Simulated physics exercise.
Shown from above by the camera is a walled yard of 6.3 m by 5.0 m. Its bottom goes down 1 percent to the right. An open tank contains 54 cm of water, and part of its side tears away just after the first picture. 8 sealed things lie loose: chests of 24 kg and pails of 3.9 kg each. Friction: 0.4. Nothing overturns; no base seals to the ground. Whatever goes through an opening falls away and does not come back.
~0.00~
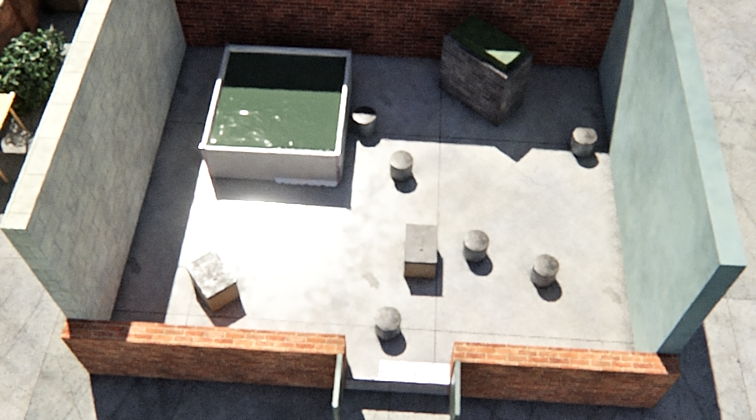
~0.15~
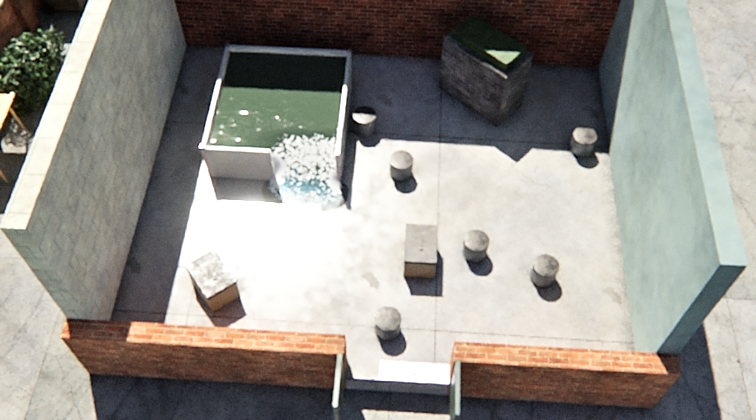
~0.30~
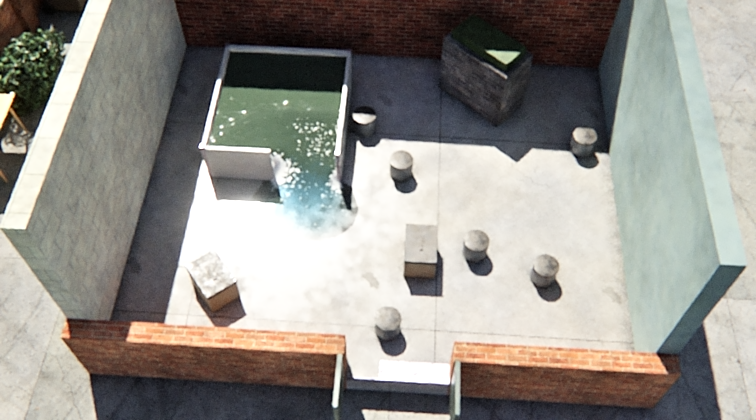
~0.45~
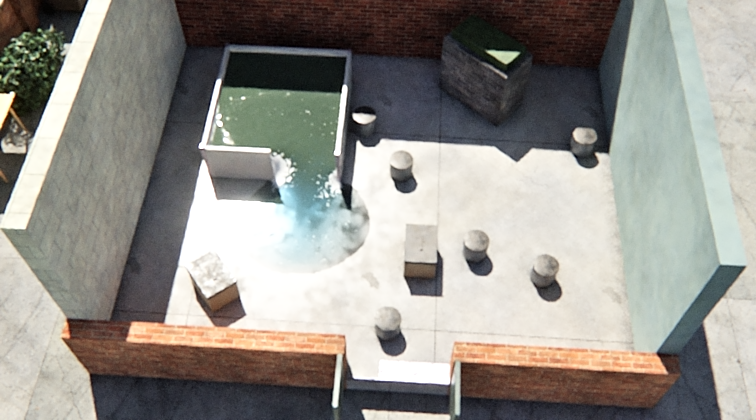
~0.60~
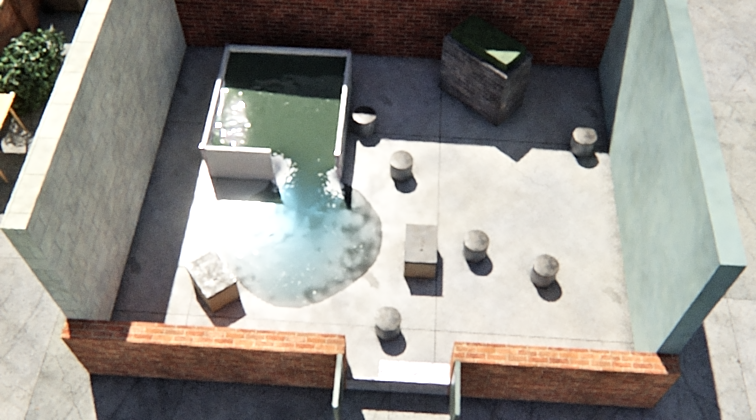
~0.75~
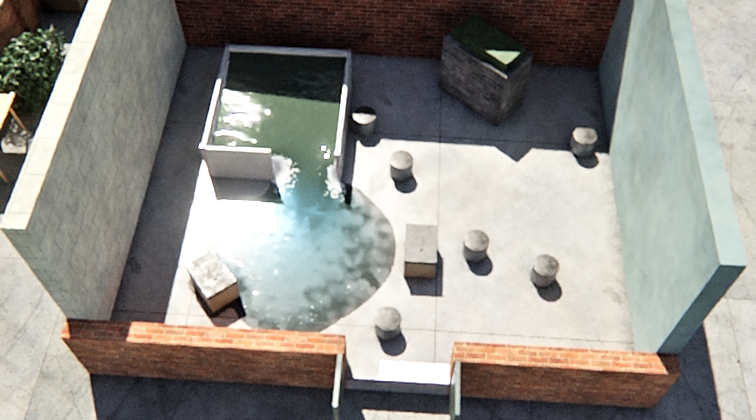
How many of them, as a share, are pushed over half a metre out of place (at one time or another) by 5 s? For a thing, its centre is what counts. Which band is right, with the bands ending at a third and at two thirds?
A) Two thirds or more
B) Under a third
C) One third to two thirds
(B) Under a third.
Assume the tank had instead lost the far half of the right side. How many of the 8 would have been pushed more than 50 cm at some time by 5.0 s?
4.
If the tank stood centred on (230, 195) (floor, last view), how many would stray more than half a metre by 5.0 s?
The answer would then be 3.
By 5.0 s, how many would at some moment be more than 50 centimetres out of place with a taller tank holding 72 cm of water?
It would come to 3 of them.
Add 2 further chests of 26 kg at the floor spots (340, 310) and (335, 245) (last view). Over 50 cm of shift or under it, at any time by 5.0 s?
In order: Beyond it, beyond it.
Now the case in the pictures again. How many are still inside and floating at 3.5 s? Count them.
Total: 0.
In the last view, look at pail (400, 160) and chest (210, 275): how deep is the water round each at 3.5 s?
I'd put it at 0 cm and 10 cm respectively.
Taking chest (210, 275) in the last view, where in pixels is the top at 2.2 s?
Near (183, 284).
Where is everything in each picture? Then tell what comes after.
In the first picture, a chest at (421, 243), on the bottom; a pail at (546, 265), on the bottom; 3.1 m2 under water; 0 of 8 have shifted.
In the second picture, a chest at (421, 243) rests on the ground; a pail at (546, 265), on the bottom; water covers 3.5 m2; 0 of 8 have shifted.
In the third picture, a chest at (421, 243), on the bottom; a pail at (546, 265) rests on the ground; water covers 4.1 m2; 0 of 8 have shifted.
In the fourth picture, a chest at (421, 243) rests on the ground; a pail at (546, 265), on the bottom; 5.0 m2 under water; 0 of 8 have shifted.
In the fifth picture, a chest at (421, 243) rests on the ground; a pail at (546, 265) rests on the ground; 6.0 m2 under water; 0 of 8 have shifted.
In the sixth picture, a chest at (421, 243) rests on the ground; a pail at (546, 265), on the bottom; water covers 7.0 m2; 0 of 8 have shifted.
After 1.1 s 0 of 8 are over 50 cm from their spots; 0 afloat.
After 2.2 s 1 of 8 are over 50 cm from their spots; 0 afloat.
After 3.5 s 2 of 8 are over 50 cm from their spots; 0 afloat.
After 5.0 s 2 of 8 are over 50 cm from their spots, and 2 have been at some point; 0 afloat.
